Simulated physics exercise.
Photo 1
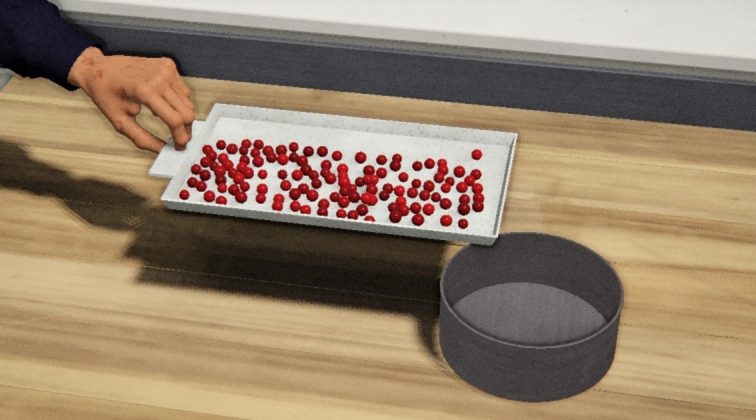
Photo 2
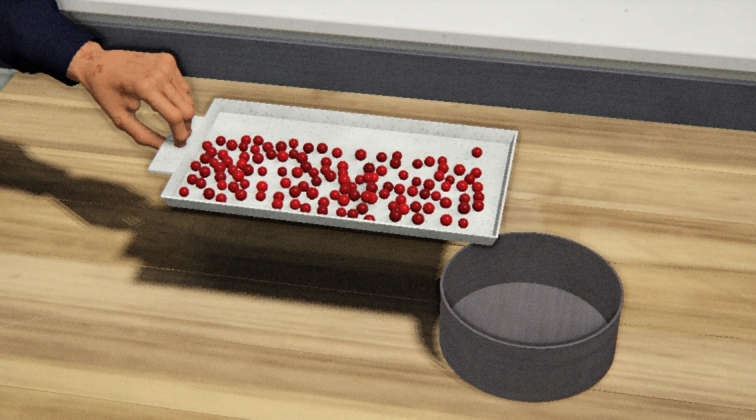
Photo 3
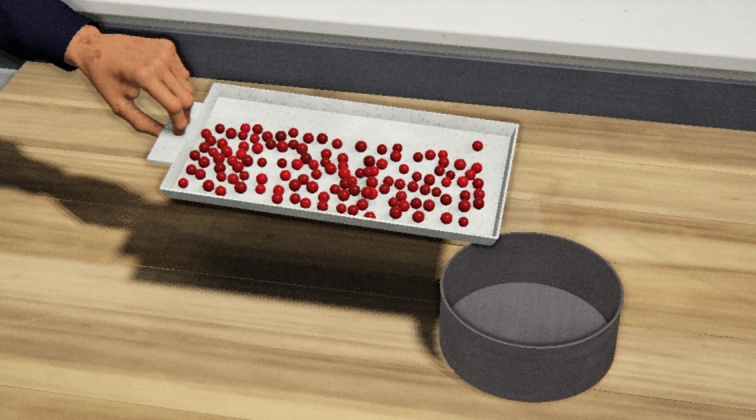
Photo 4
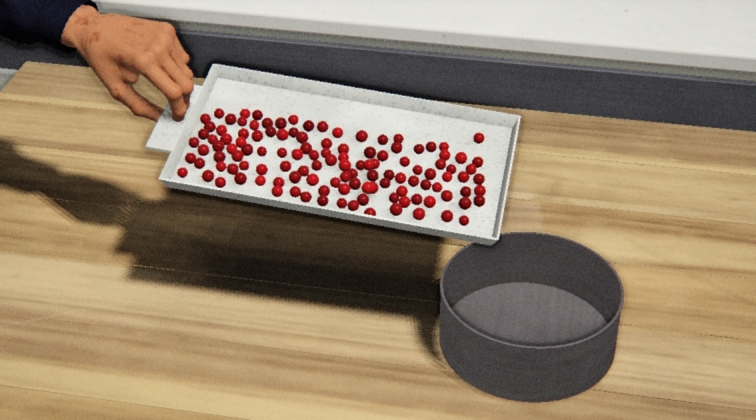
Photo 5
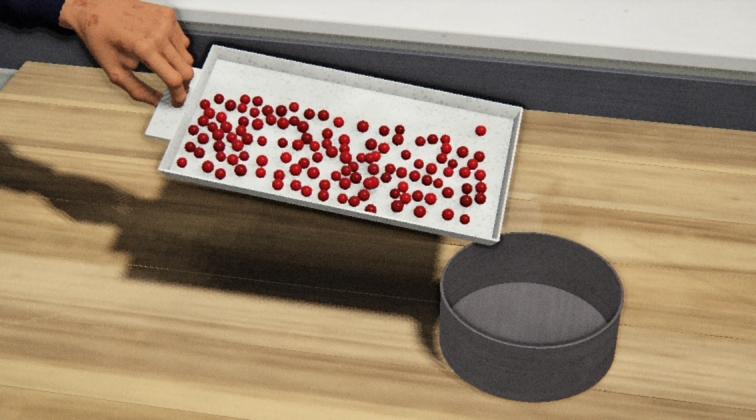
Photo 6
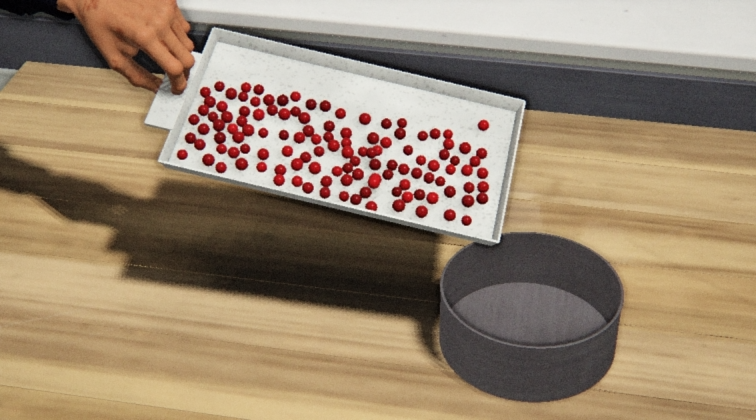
On a light wooden surface, a hand at the left holds a shallow white rimmed tray scattered with small red berries, beside a round, empty dark grey pot. The hand gradually raises the tray's left end, tilting it down toward the right, while the berries stay spread across it.
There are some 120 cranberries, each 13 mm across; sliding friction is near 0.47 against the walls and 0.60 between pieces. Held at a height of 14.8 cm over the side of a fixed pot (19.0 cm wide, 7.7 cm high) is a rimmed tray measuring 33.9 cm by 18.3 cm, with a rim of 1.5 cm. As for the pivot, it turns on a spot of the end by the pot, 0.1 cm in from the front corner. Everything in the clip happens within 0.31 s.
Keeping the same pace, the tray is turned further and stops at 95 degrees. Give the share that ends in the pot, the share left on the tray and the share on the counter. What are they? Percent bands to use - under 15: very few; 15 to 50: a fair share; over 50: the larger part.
Pot - a fair share, tray - very few, counter - the larger part.
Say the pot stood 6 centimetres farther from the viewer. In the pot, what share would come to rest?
Roughly 0 per cent.
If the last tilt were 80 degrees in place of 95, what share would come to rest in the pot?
Around 45 per cent, then.
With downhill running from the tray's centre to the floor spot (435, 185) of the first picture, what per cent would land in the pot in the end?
Something like 65 per cent of the pieces.
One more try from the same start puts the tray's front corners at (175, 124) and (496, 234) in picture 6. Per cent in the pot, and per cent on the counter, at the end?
Pot: 75, counter: 25.
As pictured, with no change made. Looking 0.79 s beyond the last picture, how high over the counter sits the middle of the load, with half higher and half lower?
Around 24 cm up.
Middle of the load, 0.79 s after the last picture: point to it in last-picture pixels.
Load centre est.: (409, 192) px.
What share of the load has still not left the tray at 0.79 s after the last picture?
I'd say close to 100 per cent.
Then, 0.47 s after the last picture, tilt 55 degrees; the tray holds 100 %, the pot 0 %.
Then, 0.79 s after the last picture, tilt 80 degrees; the tray holds 100 %, the pot 0 %.
Then, 1.20 s after the last picture, tilt 95 degrees; the tray holds 0 %, the pot 35 %.
In the end, pot 35 %, tray 0 %, counter 65 %.
